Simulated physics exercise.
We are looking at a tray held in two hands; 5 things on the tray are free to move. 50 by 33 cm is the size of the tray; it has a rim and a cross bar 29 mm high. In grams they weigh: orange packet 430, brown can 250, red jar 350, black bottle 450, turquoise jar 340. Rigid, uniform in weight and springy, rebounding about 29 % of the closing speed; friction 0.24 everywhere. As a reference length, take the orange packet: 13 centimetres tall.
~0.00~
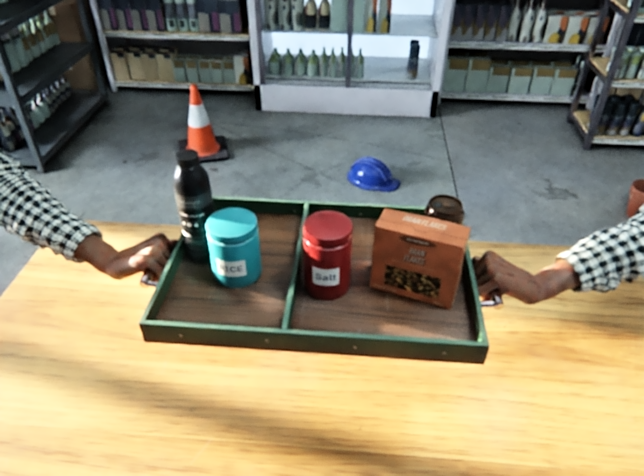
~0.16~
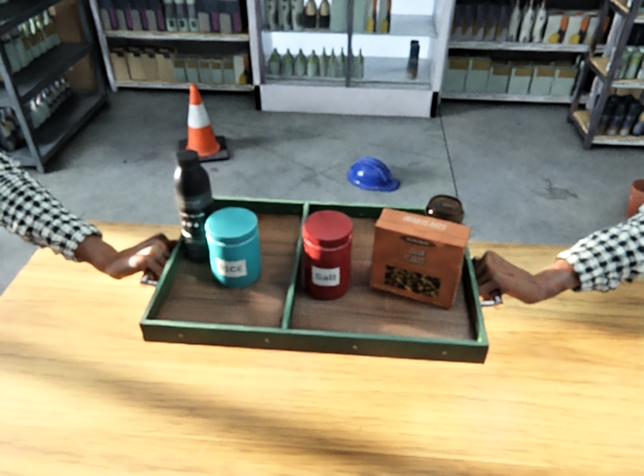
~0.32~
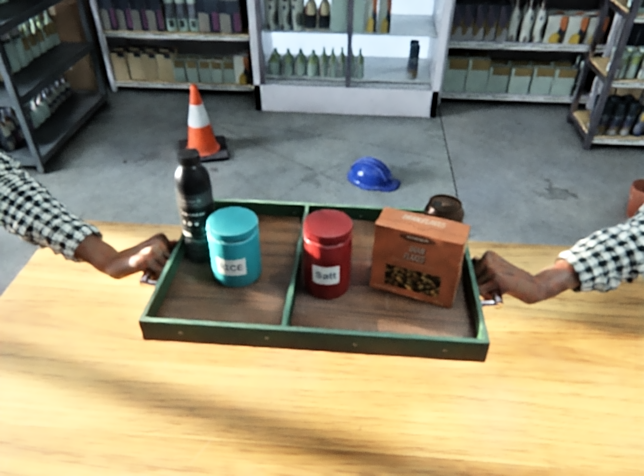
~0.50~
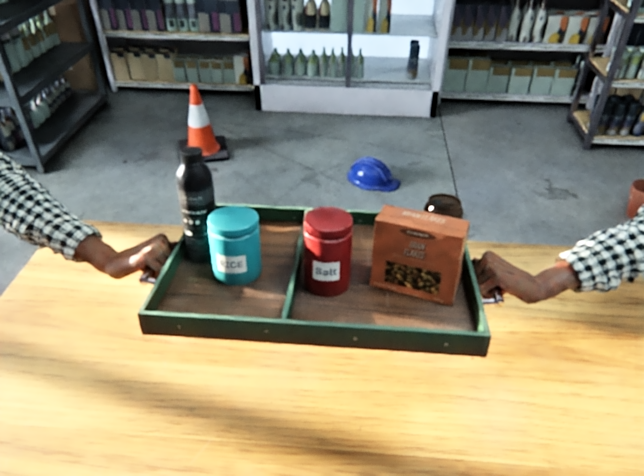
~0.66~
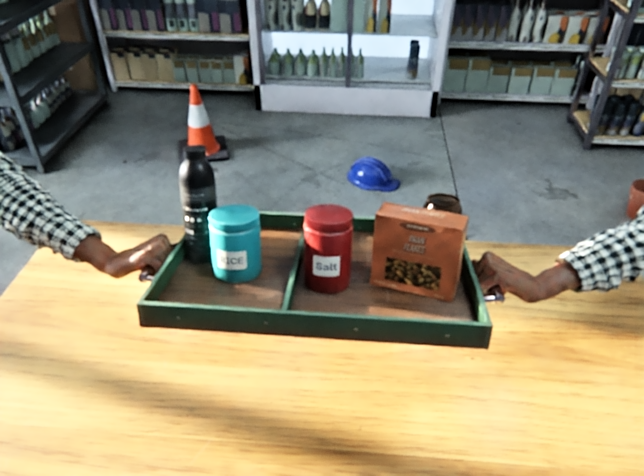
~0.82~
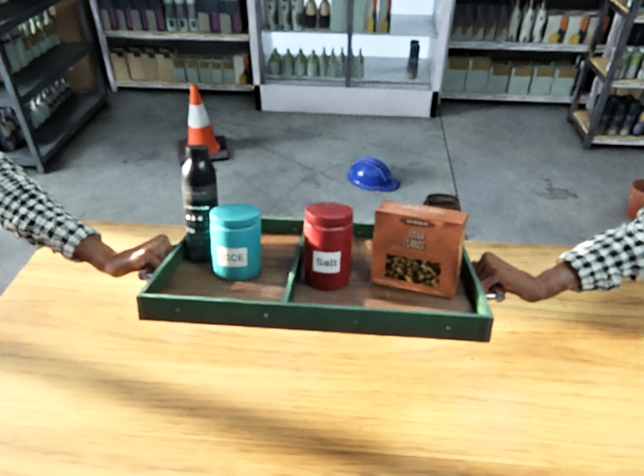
In a storeroom, two hands gradually tilt a tray far edge down while its items barely shift.
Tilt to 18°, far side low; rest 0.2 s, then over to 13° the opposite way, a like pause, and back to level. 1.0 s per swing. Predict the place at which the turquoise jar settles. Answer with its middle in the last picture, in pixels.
The turquoise jar settles at roughly (250, 202).
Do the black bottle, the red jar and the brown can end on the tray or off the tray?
The black bottle ends off the tray; the red jar ends on the tray; the brown can is still on the tray.
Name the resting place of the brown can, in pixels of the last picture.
Near (441, 203).
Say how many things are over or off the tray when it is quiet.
Count: 1.
Around 1.32 s, tilt 18°, far edge down; turquoise jar shifted 10 cm near (249, 223); orange packet shifted 10 cm; black bottle shifted 10 cm.
Around 1.82 s, tilt 1°, far edge down; black bottle now off the tray; turquoise jar shifted 14 cm near (251, 202); red jar shifted 16 cm.
Finally (4.0 s), off the tray, black bottle; not toppled but over 5 cm from the start, orange packet, brown can, red jar and turquoise jar. Final places as that camera would see them, turquoise jar near (250, 202).
